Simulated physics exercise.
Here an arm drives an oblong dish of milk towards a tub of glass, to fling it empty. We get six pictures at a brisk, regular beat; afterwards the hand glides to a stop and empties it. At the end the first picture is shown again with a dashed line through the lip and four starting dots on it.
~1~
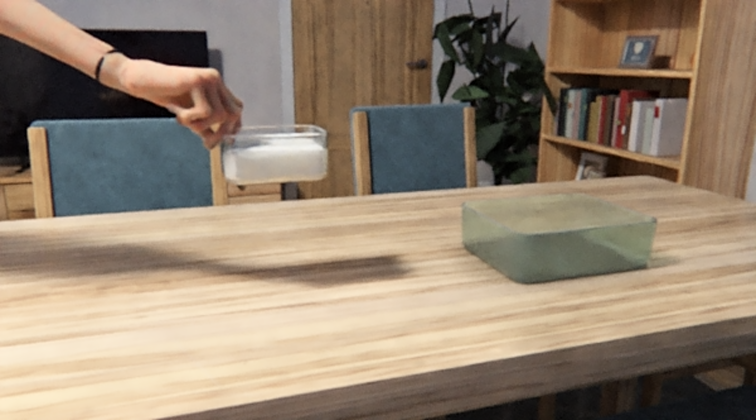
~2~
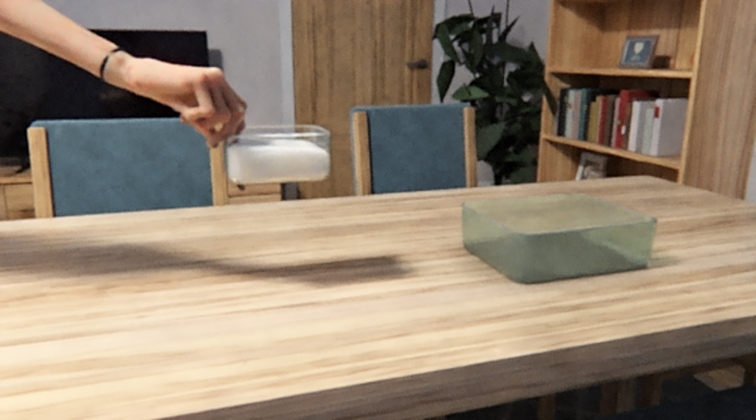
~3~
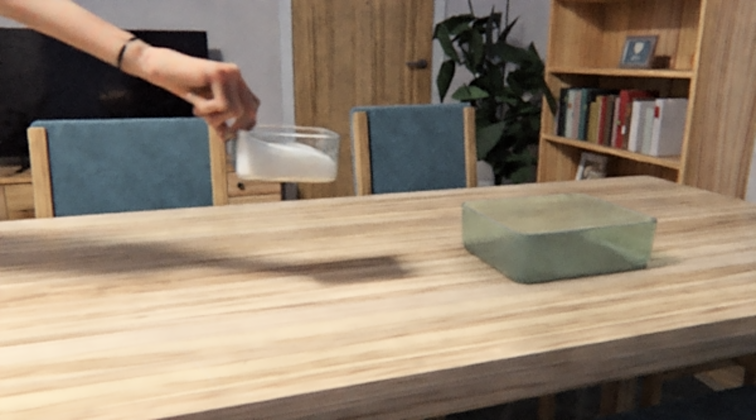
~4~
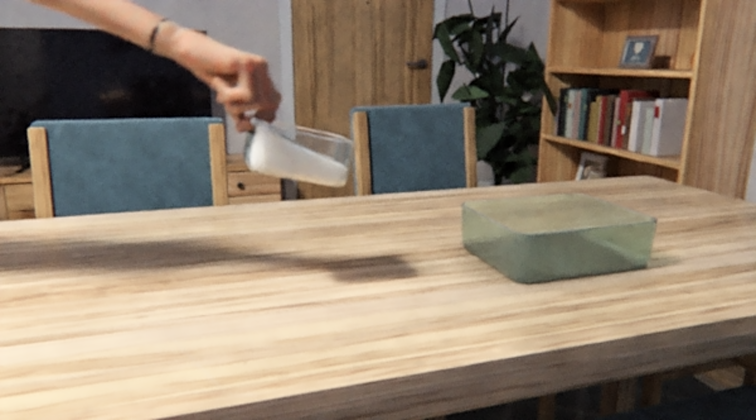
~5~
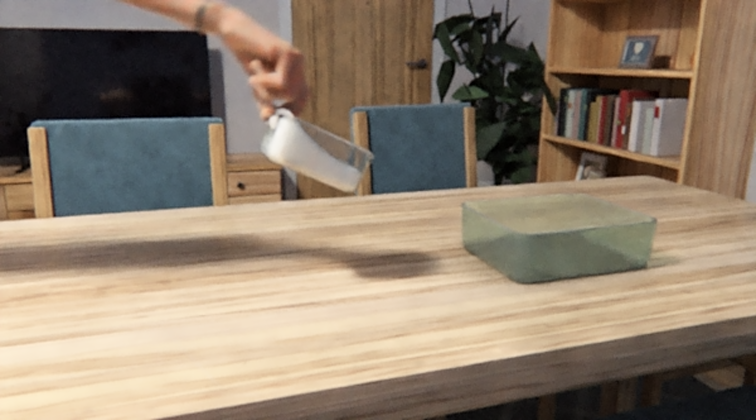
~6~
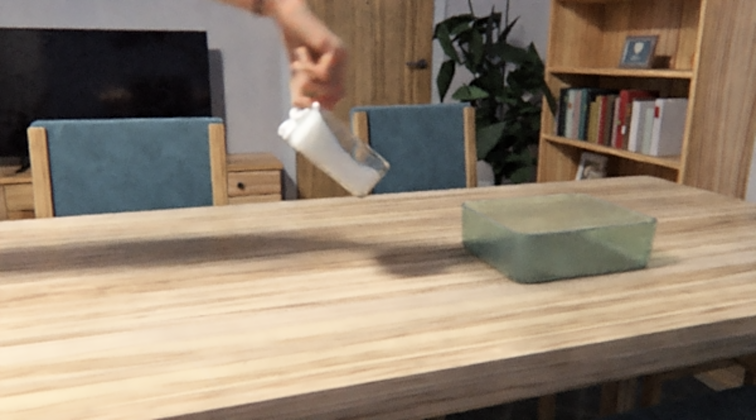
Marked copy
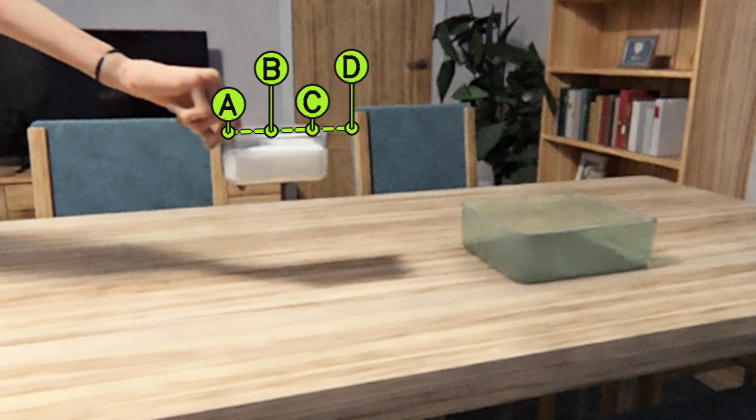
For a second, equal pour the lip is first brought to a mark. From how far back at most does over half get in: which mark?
Take D.
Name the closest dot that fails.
C.
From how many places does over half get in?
One of the four.
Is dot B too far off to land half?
Yes, that goes wrong.
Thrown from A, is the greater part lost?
Yes, that goes wrong.
On the marked copy, A at (228, 132); B at (271, 130); C at (312, 129); D at (351, 128).
With A, about 0 % lands in the tub, 100 % falls short.
With B, about 0 % lands in the tub, 94 % falls short and 6 % goes beside or beyond.
With C, about 17 % lands in the tub, 75 % falls short and 8 % goes beside or beyond.
With D, about 65 % lands in the tub, 21 % falls short and 14 % goes beside or beyond.
